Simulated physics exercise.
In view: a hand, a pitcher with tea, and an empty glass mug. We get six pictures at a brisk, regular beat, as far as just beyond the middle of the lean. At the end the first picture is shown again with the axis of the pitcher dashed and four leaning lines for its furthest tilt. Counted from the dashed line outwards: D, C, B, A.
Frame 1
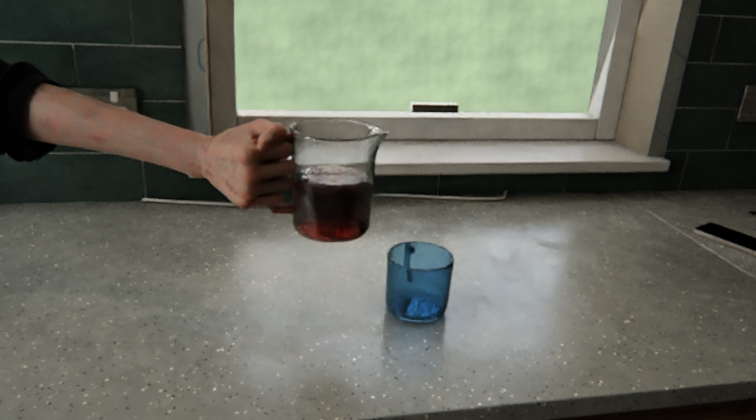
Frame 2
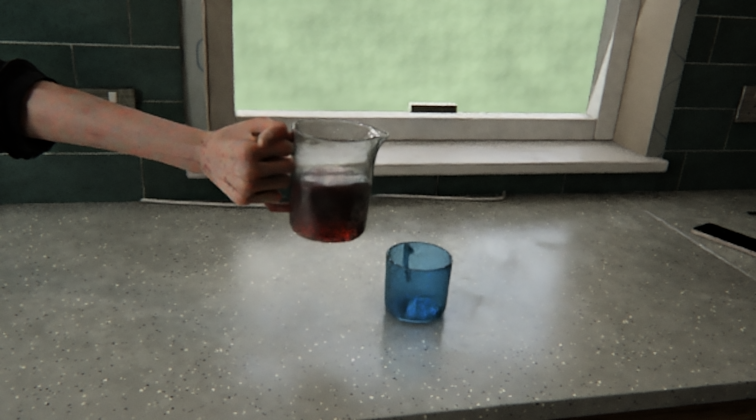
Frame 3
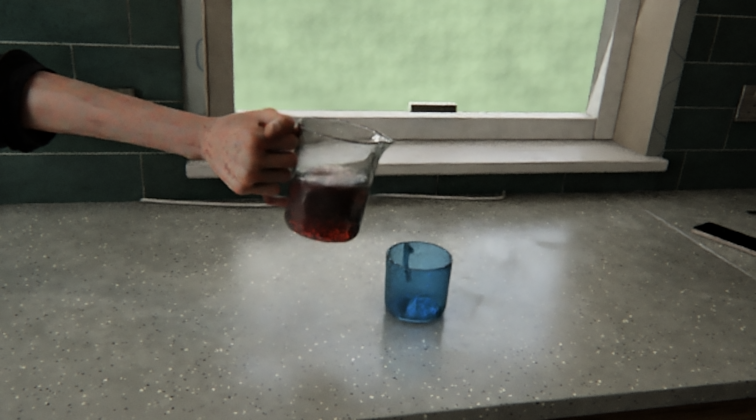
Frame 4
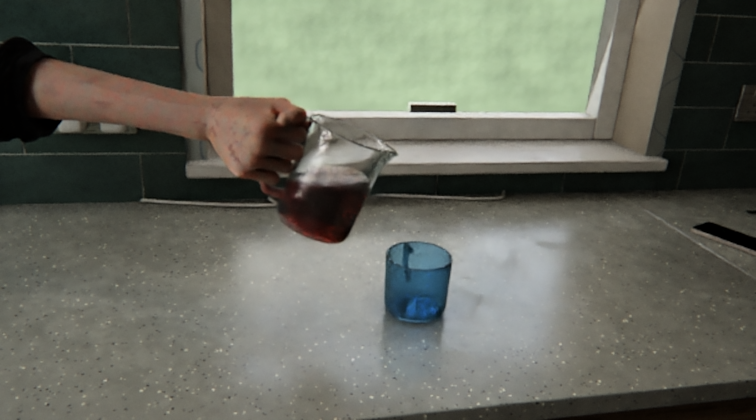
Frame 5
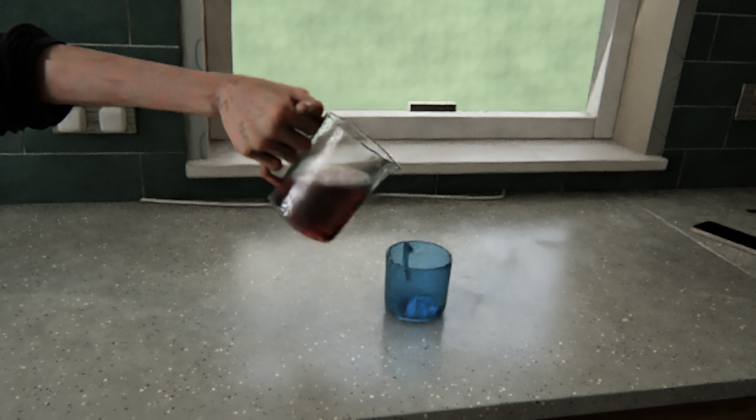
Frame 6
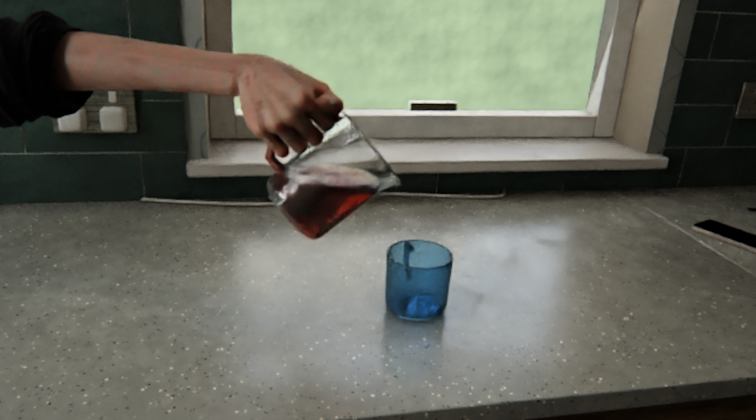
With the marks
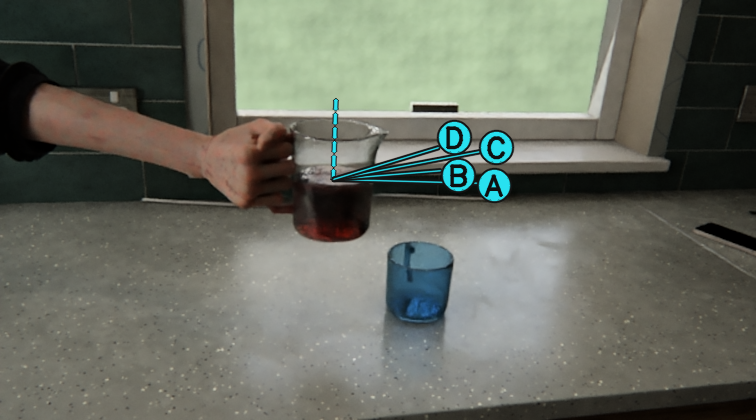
Hand raising and tilting a glass pitcher of dark red tea rightward above an empty blue glass on a speckled countertop.
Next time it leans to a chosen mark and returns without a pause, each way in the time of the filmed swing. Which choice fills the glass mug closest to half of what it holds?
D beats the others.
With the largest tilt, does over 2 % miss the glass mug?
Yes, it does.
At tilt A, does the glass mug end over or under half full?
Over half.
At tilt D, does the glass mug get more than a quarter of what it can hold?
Yes, clearly.
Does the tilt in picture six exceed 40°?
Yes.
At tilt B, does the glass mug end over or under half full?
Over half.
On the marked copy, A at (478, 183); B at (440, 170); C at (479, 151); D at (438, 147).
If A is chosen, the glass mug ends with about 84 % of what it can hold; 12 % of the tea is spilt.
If B is chosen, the glass mug ends with about 75 % of what it can hold; 8 % of the tea is spilt.
If C is chosen, the glass mug ends with about 66 % of what it can hold.
If D is chosen, the glass mug ends with about 49 % of what it can hold.
